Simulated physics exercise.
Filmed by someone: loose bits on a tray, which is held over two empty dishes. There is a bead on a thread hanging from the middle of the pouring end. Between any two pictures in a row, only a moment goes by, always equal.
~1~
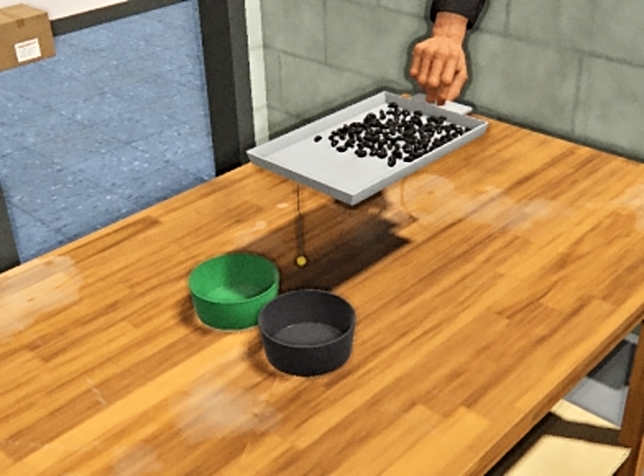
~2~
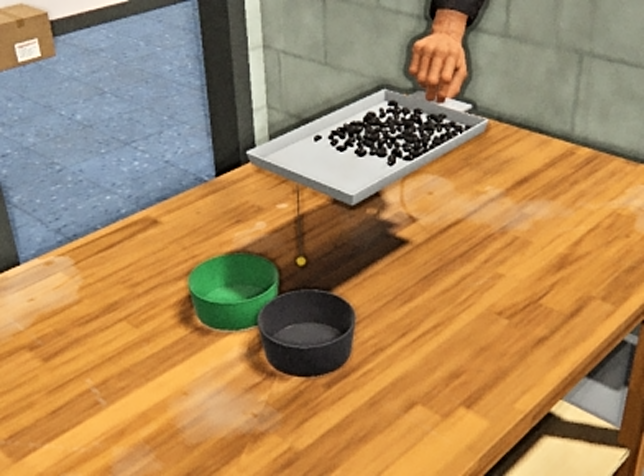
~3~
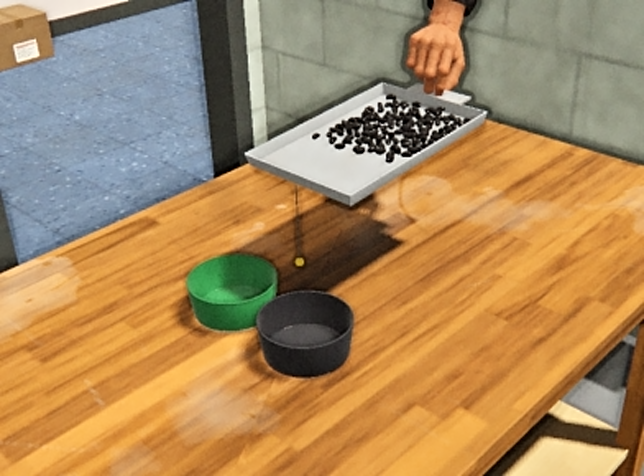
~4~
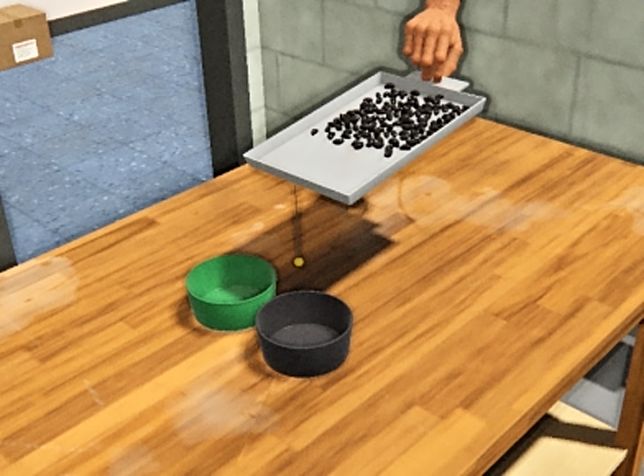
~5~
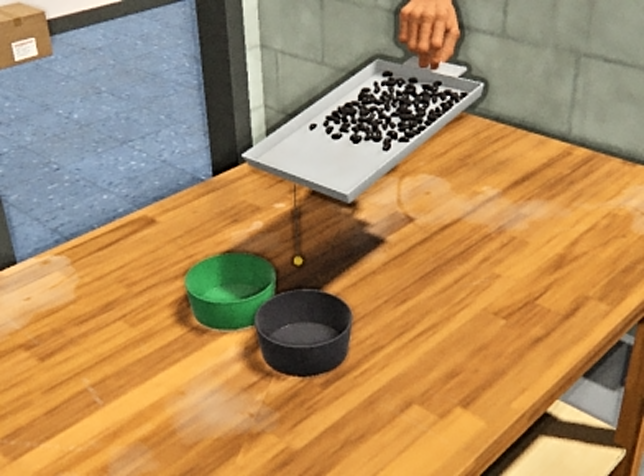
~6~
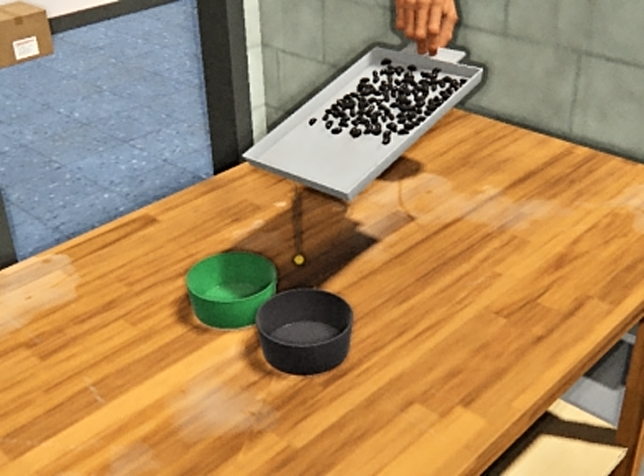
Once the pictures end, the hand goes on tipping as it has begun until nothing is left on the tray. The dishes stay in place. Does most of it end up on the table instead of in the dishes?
Most of the load will land in the dishes.
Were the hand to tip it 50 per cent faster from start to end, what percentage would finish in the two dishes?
Roughly 80 percent.
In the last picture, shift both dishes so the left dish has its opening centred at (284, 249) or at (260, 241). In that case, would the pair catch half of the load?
Result, first setup: A minority share; second setup: A minority share.
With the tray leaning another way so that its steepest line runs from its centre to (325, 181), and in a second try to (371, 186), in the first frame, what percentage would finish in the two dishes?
80 % and 20 %.
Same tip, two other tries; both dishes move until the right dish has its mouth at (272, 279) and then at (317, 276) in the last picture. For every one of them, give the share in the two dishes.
First some 60, then 30 per cent.
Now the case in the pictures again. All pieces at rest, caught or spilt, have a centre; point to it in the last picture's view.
(245, 307).
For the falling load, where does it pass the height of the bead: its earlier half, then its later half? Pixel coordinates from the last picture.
Initially about (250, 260); subsequently about (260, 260).
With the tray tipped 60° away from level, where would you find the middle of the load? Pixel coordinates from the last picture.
Roughly at (285, 158).
Soon, tray tipped steeply; nearly all on the tray; a small part in the air.
A while on, tray tipped right over; about half on the tray; a small part in the right dish; about a quarter in the left dish; a small part outside both; a stray few in the air.
Towards the end, tray tipped past a quarter turn; about a quarter in the right dish; about half in the left dish; about a quarter outside both.
Finally, tray tipped past a quarter turn; about a quarter in the right dish; about half in the left dish; about a quarter outside both.
